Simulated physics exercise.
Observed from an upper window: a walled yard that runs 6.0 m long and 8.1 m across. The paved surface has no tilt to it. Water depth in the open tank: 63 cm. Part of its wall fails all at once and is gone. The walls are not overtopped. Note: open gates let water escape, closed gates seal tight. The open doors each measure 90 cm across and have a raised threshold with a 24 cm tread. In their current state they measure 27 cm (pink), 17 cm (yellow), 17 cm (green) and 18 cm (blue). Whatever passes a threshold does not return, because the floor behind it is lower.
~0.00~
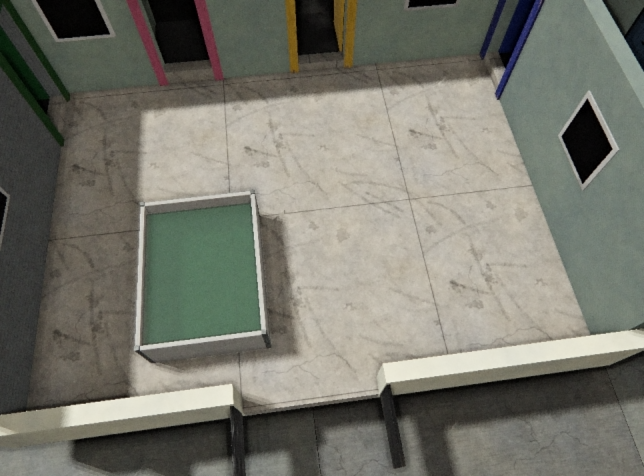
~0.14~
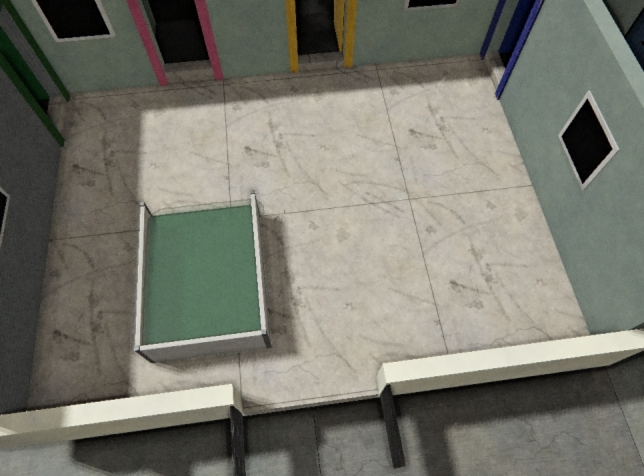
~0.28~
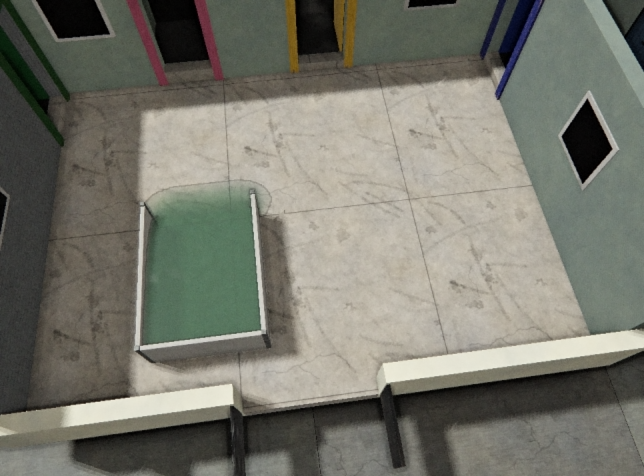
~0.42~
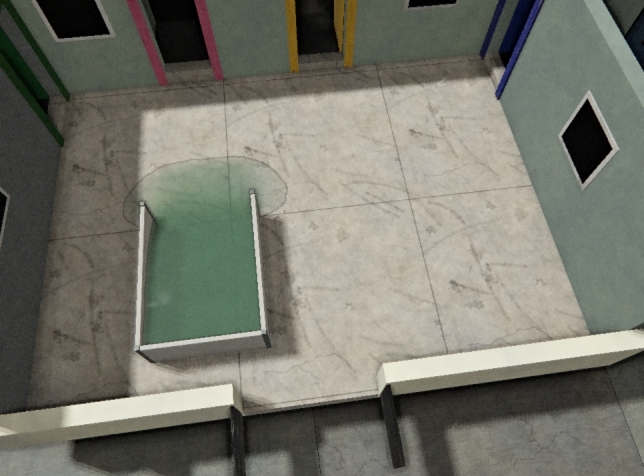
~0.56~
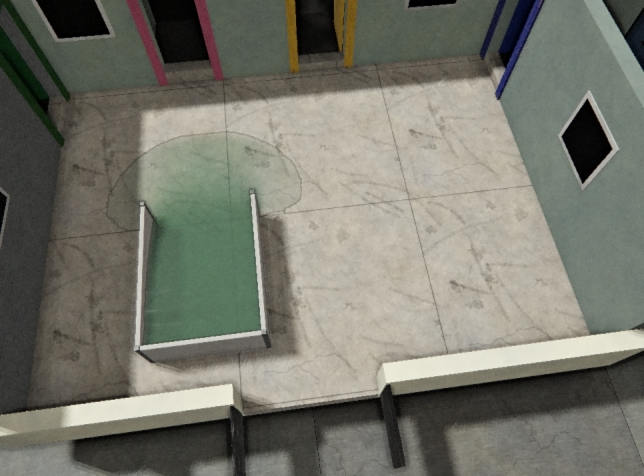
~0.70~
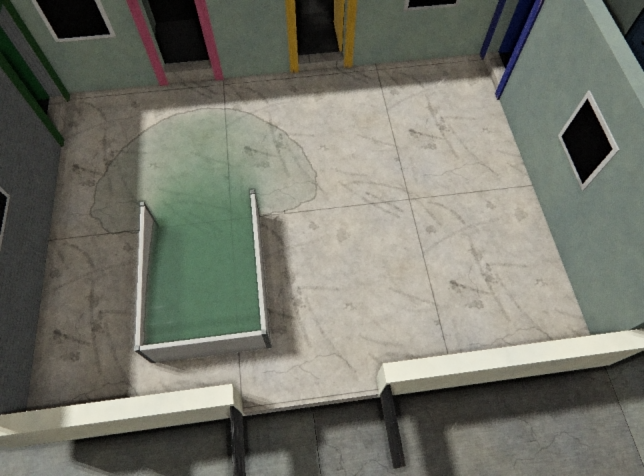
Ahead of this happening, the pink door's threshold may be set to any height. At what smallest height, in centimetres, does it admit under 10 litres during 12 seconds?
At about 27 centimetres.
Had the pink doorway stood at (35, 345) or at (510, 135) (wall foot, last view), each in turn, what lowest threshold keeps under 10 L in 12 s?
First place around 7.5 cm, second around 7.5 cm.
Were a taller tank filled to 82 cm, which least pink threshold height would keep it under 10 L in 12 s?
About 36 cm.
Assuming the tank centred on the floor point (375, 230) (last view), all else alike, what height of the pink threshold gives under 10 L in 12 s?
Some 6.5 cm.
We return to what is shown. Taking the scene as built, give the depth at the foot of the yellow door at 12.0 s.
Depth: Near 3.0 cm.
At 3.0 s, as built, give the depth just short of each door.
Depths in cm - pink: 23, yellow: 15, green: 27, blue: 0.
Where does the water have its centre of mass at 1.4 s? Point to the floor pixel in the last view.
It lies near (207, 217) in the last picture.
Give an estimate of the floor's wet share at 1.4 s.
Around 25 per cent of the free floor.
After 1.4 s water covers 25 % of the floor, deepest (30 cm) near (202, 82); 29 cm at the pink door, 0 litres in over its 27 cm threshold.
After 3.0 s water covers 35 % of the floor, deepest (31 cm) near (69, 95); 23 cm at the pink door, 8 litres in over its 27 cm threshold.
After 12.0 s water covers 95 % of the floor, deepest (8 cm) near (549, 353); 4 cm at the pink door, 9 litres in over its 27 cm threshold.
At the pink door as built, the water arrived by 1.0 s and peaked near 32 cm at 1.2 s.
With a threshold of 22.5 cm, 37 litres would have come in within the 12 s; with 30 cm, 1 litre. So under 10 litres takes about 27 cm.
